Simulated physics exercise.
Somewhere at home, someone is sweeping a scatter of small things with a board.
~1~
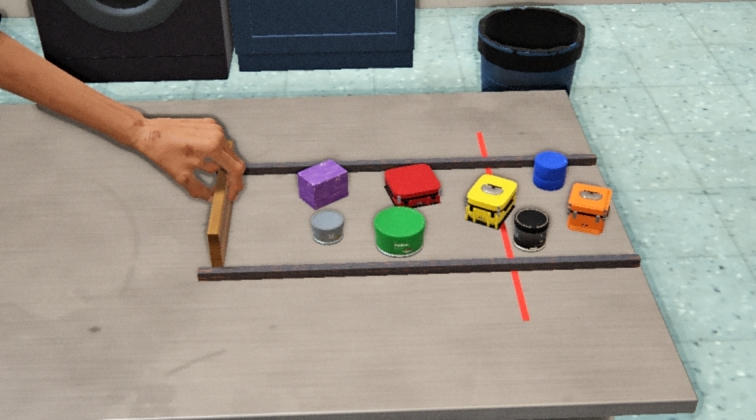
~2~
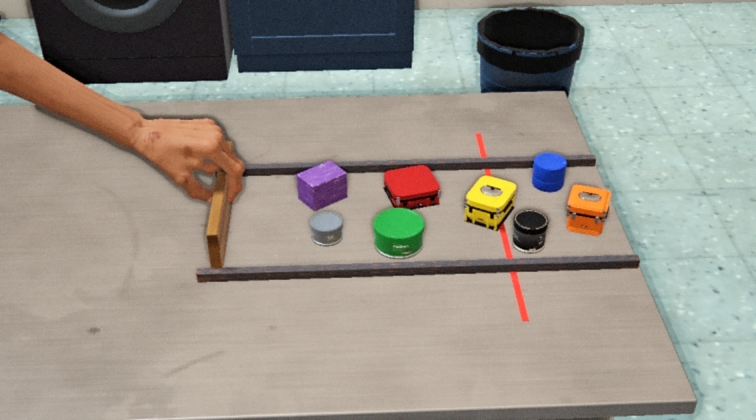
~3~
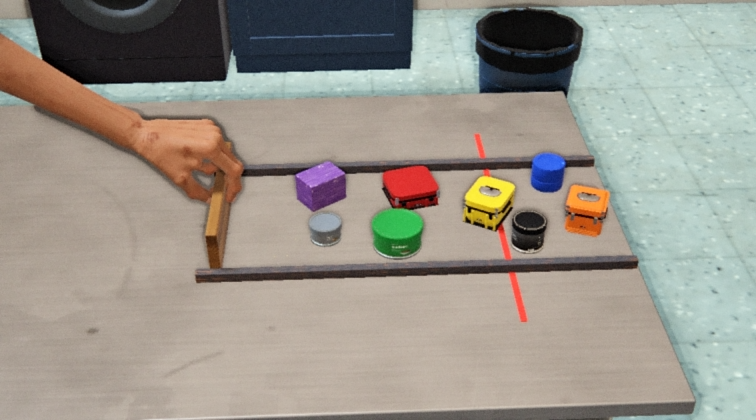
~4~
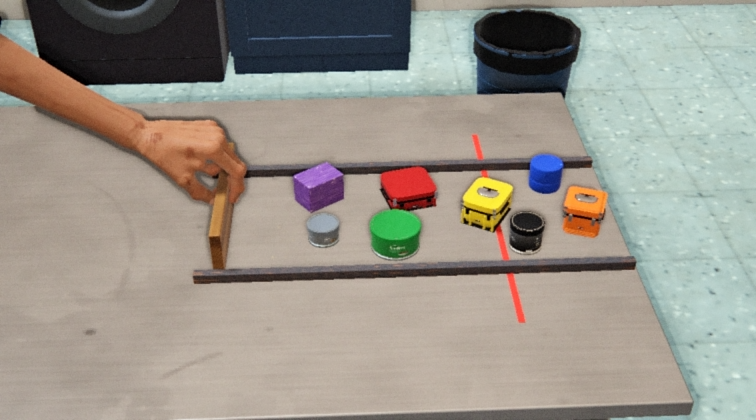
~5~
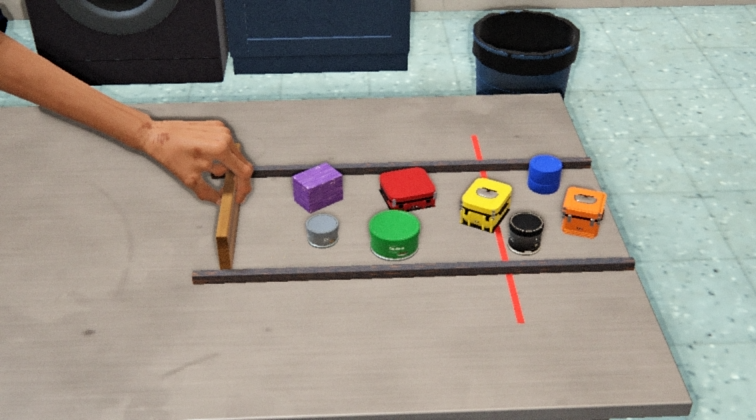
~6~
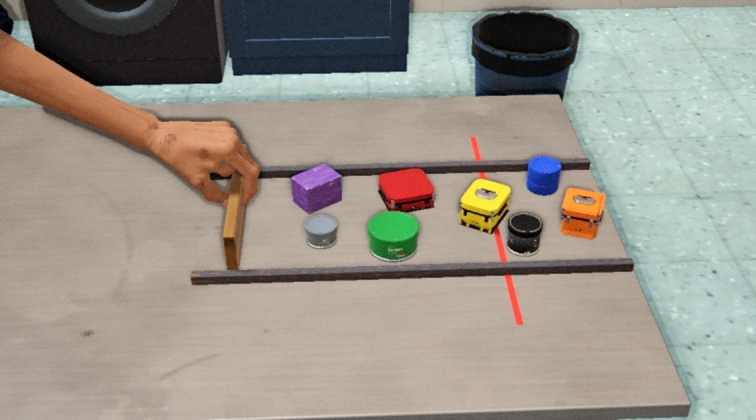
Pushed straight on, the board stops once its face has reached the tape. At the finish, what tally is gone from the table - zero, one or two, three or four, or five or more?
The tally gone is zero.
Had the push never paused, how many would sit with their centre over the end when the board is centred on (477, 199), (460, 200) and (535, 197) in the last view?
Counts per position: 0 / 0 / 2.
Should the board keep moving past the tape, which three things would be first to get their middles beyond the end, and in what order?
The blue lid goes first, followed by the orange case and then the black pot.
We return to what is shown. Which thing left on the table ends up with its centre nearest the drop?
The blue lid.
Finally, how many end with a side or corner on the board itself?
So the total is 3.
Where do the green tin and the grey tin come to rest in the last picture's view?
The green tin at (526, 238), the grey tin at (510, 217).
A little later, none off yet; orange case at rest near (582, 214); blue lid at rest near (544, 176); black pot at rest near (524, 235).
When it is over, the number that fall off is zero.
